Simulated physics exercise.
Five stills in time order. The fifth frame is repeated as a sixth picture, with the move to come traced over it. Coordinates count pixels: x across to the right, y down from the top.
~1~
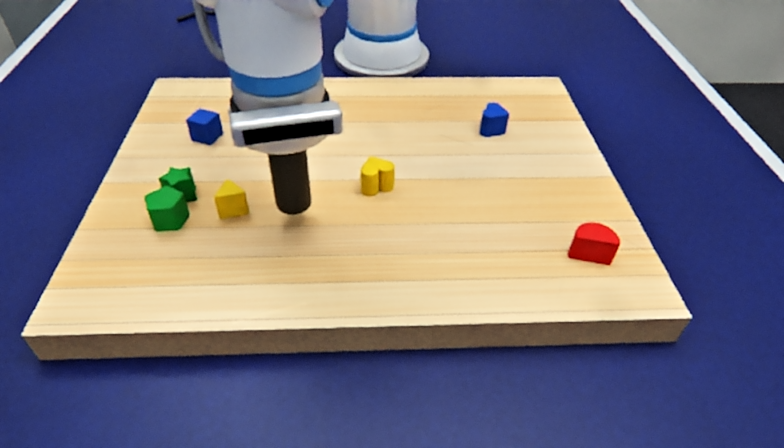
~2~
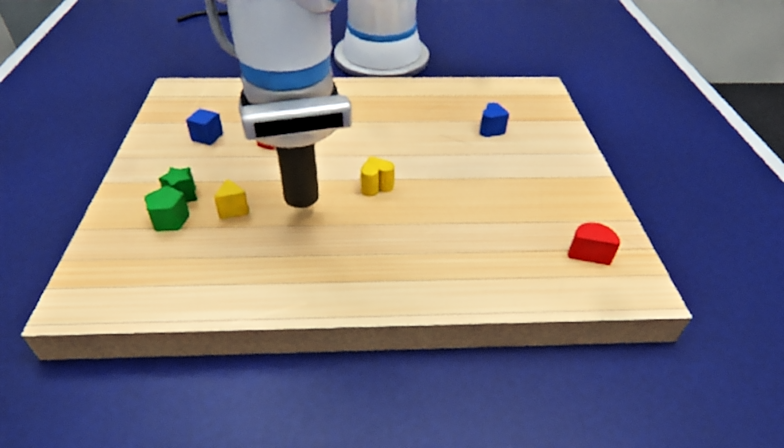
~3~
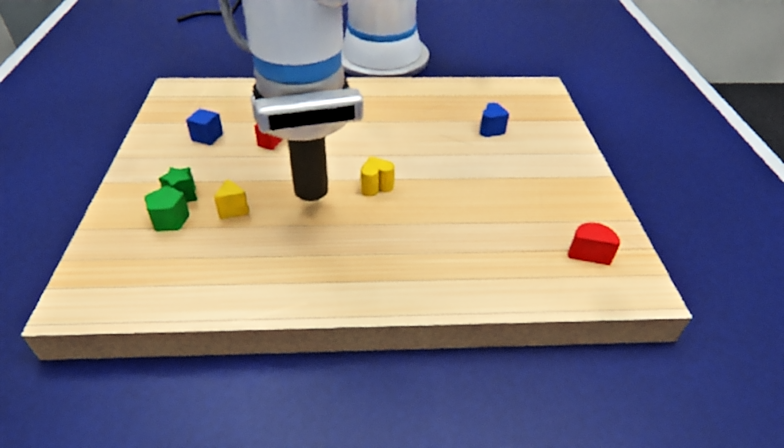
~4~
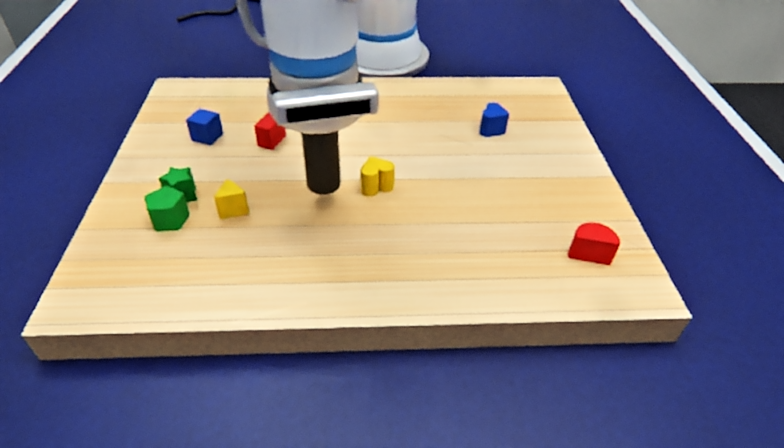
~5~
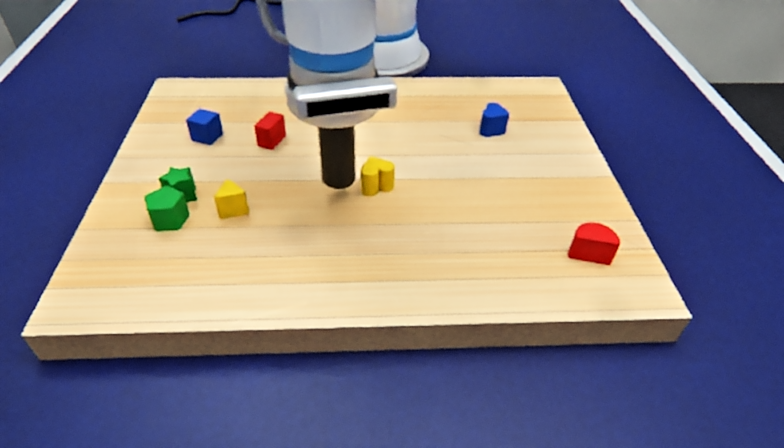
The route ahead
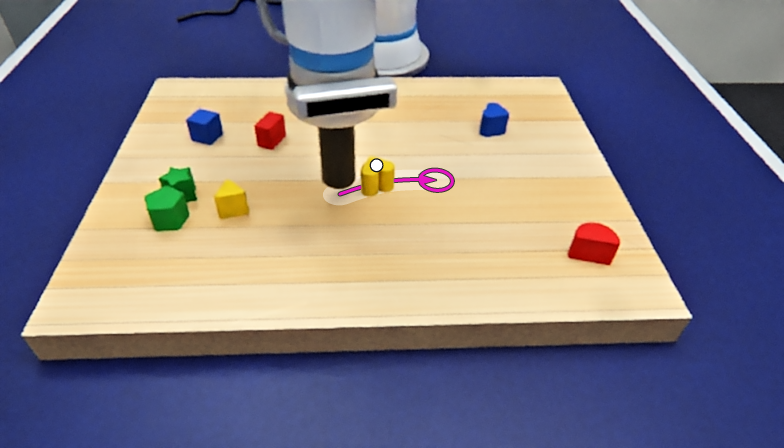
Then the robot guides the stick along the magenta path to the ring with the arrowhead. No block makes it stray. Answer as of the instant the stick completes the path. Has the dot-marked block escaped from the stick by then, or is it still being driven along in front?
The block stays ahead.
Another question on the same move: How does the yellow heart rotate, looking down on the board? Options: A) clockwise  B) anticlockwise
B (anticlockwise)
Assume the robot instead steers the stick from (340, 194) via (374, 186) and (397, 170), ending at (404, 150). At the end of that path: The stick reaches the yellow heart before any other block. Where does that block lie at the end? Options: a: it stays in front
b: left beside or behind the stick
Correct choice: B.
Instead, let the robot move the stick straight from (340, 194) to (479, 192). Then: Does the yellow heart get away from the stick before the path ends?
Yes, that is how it ends up.
The line goes from (340, 194) through (371, 185) and (403, 180) to (436, 180); the dot is on the yellow heart.
On the path given first. One third of the way, stick (373, 170); yellow heart (405, 158).
Two thirds of the way, stick (406, 166); yellow heart (436, 152), turned 15° anticlockwise.
At the end, stick (438, 166); yellow heart (459, 148), turned 60° anticlockwise.
